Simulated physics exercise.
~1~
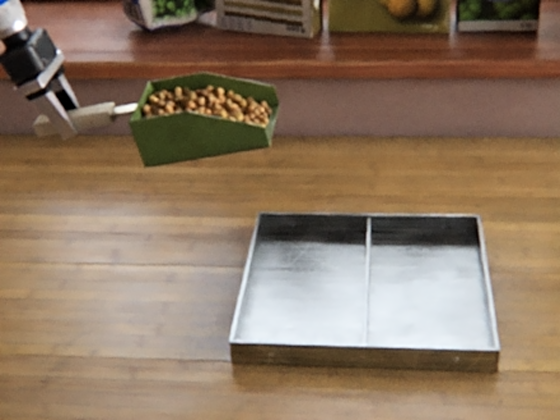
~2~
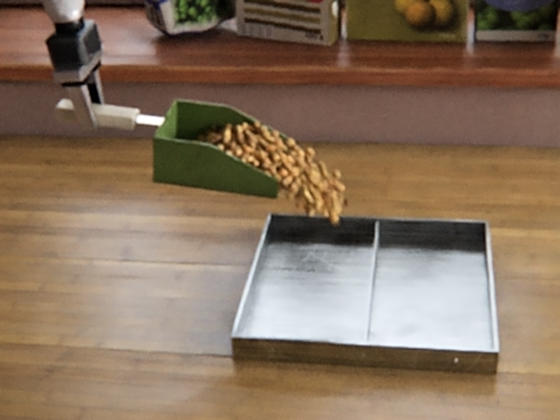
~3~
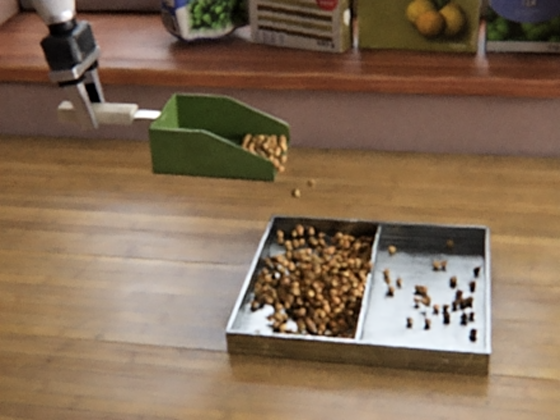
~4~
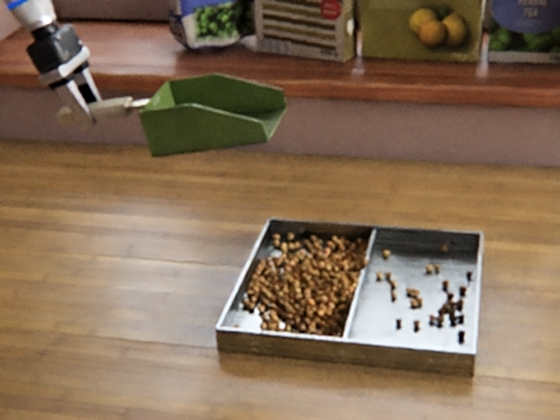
The clip opens with a robot arm at the left holding a green scoop heaped with dried chickpeas, above a wooden table where a shallow metal tray stands, split in two by a cross wall. The scoop lowers and tips forward, and chickpeas stream over its open front toward the tray. Most land in the left part, while a few scatter across the right part. As the scoop levels out somewhat, a small cluster remains near its lip and a few stragglers drop. Finally the scoop rises and tilts back, leaving the left part thickly covered and the right only sparsely dotted.
